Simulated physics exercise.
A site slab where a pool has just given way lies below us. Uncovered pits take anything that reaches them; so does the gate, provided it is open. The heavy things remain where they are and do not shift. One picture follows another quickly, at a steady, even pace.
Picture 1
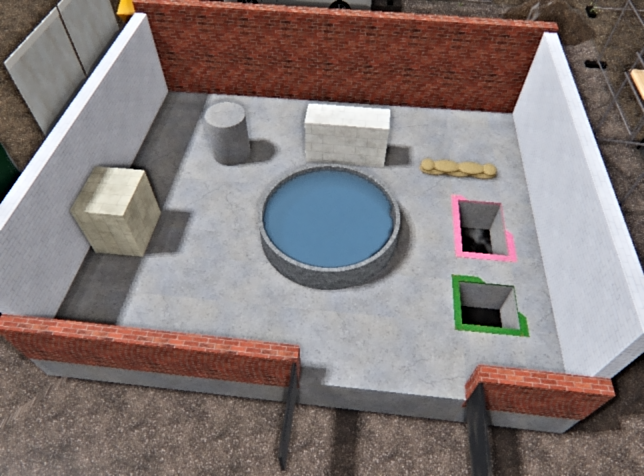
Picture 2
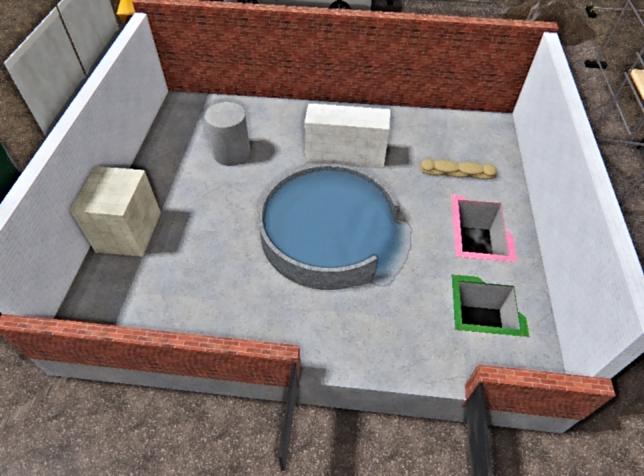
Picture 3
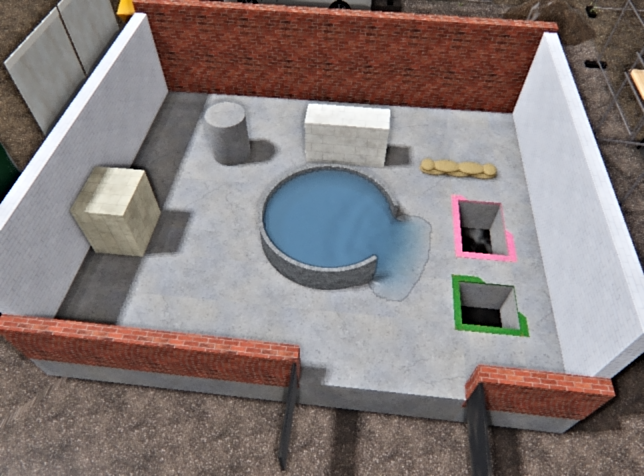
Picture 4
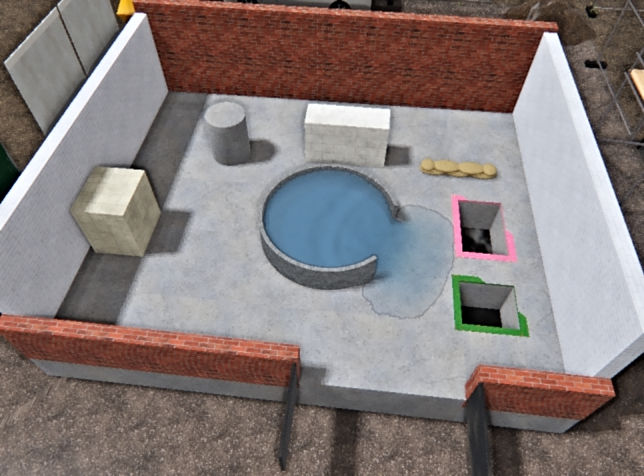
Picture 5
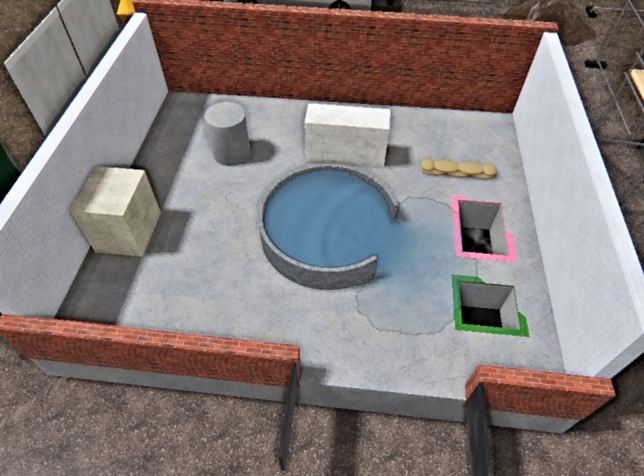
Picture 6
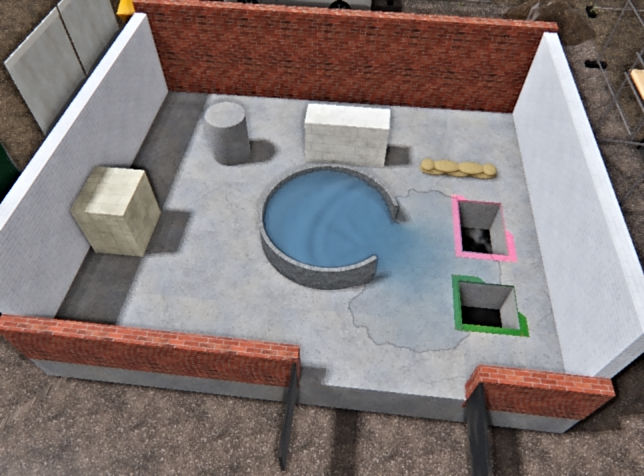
The footage shows a round pool of still water on a walled concrete slab before its right side opens; water pours through the gap and spreads rightward and toward the viewer, reaching the pink- and green-edged square pits.
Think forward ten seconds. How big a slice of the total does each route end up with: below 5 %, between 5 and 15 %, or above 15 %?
Final slices - gate: Between 5 and 15 %, pink pit: Above 15 %, green pit: Above 15 %.
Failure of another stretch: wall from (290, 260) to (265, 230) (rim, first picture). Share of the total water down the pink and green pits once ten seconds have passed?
Out of every hundred parts, pink takes 0 and green takes 0.
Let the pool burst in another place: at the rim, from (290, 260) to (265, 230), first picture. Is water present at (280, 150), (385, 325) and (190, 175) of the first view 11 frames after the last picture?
The first would be still unwetted, the second still unwetted and the third still unwetted.
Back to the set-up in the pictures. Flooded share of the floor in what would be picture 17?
It comes to roughly 15 in a hundred.
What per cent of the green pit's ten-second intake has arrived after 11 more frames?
Roughly 30 percent.
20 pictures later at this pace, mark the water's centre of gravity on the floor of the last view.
About (368, 250).
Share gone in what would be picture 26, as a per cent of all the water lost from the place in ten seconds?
Working it through, I arrive at 50 per cent.
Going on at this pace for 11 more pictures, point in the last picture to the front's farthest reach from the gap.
Estimated pixel: (561, 394).
A moment on, water covers 10 % of the floor; the gate 0 %, the pink pit 4 %, the green pit 4 %.
Next, water covers 15 % of the floor; the gate 1 %, the pink pit 9 %, the green pit 10 %.
Then, water covers 20 % of the floor; the gate 2 %, the pink pit 15 %, the green pit 17 %.
Later, water covers 15 % of the floor; the gate 6 %, the pink pit 22 %, the green pit 28 %.
In the end, water covers 15 % of the floor; the gate 10 %, the pink pit 27 %, the green pit 36 %.
